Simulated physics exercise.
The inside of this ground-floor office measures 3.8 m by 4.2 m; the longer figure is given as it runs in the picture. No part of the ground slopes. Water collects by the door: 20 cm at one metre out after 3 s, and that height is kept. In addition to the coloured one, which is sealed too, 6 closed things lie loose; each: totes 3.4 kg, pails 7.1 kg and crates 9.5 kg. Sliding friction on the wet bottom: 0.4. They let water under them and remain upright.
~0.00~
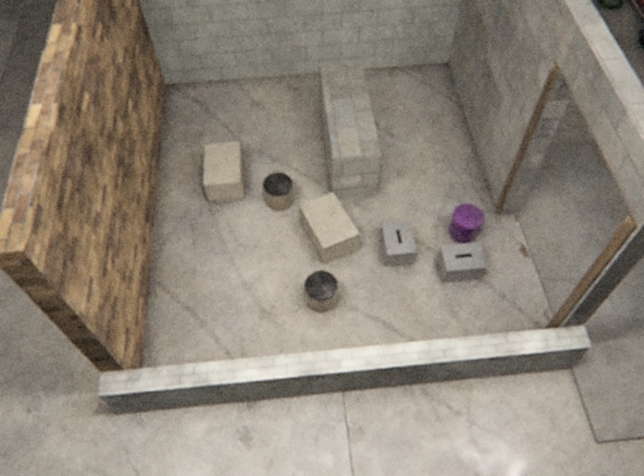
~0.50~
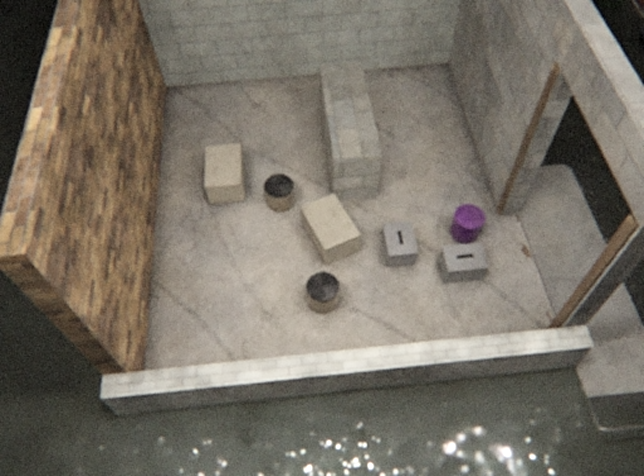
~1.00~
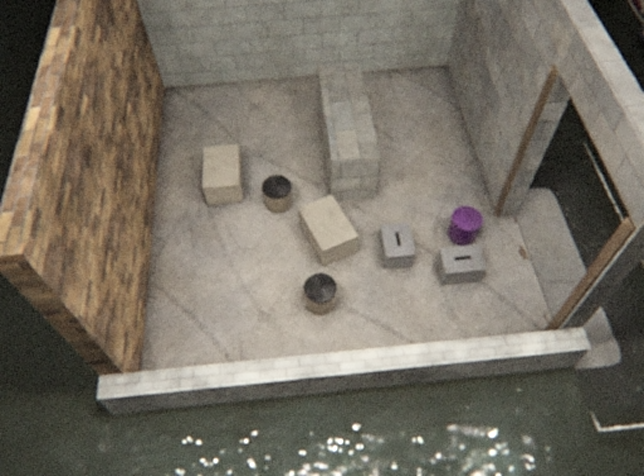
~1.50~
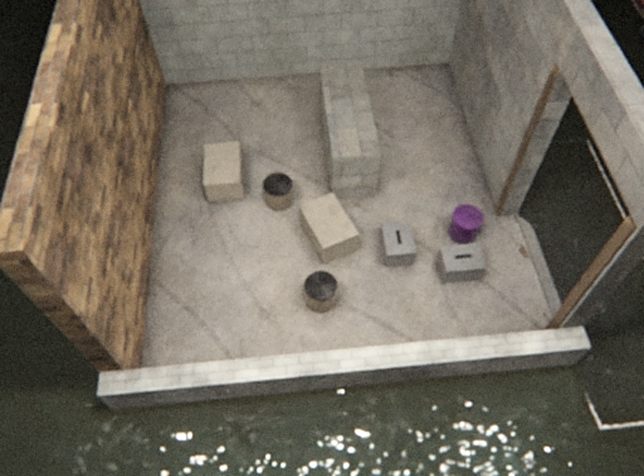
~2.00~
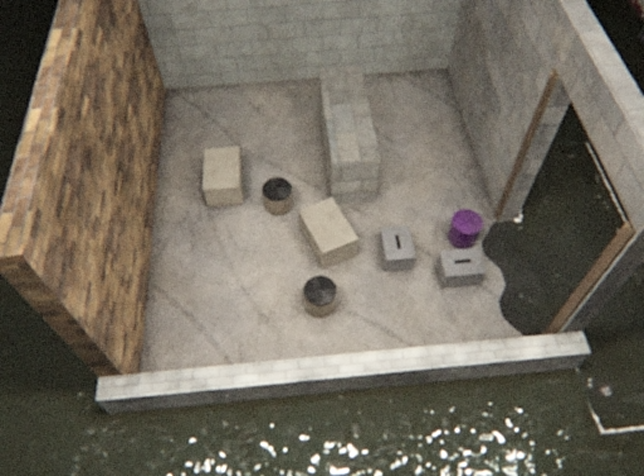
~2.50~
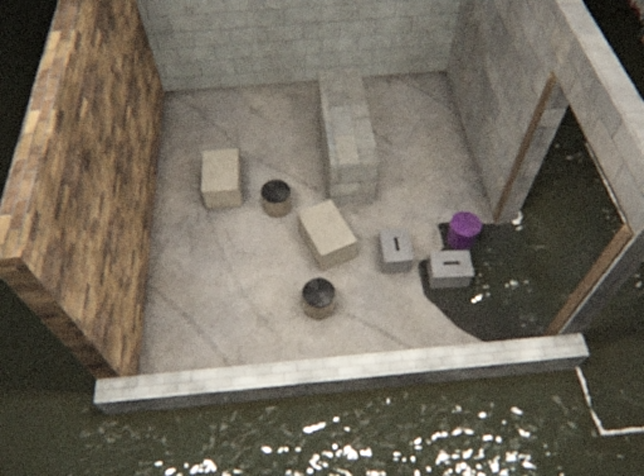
Dark water surrounding a walled room and spreading in through the doorway around a purple pail and grey crates, one shifting slightly.
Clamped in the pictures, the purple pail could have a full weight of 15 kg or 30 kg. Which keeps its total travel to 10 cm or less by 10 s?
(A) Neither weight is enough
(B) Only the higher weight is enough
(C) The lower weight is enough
(B) Only the higher weight is enough.
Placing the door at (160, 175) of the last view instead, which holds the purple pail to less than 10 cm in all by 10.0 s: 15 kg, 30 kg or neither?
I'd say the lighter one will work.
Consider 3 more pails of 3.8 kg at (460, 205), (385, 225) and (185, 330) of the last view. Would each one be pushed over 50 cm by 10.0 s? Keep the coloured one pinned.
One by one: Too far, not far enough and too far.
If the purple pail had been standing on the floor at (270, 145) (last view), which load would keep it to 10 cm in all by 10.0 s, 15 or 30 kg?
The answer: Either weight will do.
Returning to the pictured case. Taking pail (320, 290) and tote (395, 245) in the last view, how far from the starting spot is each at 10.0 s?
One is off by 300 cm, the other by 150 cm, in the order asked.
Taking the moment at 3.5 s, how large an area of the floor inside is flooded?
About 3.5 m2.
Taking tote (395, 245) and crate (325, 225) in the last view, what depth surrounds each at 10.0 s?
Around 8 cm and 10 cm.
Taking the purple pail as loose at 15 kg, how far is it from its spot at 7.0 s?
Close to 30 centimetres.
After 3.5 s the purple pail would be 0 cm from its start with 15 kg and 0 cm from its start with 30 kg; 7 cm of water round it then.
After 4.5 s the purple pail would be 22 cm from its start with 15 kg and 0 cm from its start with 30 kg; 7 cm of water round it then.
After 7.0 s the purple pail would be 25 cm from its start with 15 kg and 0 cm from its start with 30 kg; 7 cm of water round it then.
After 10.0 s the purple pail would be 25 cm from its start with 15 kg and 0 cm from its start with 30 kg; 7 cm of water round it then.
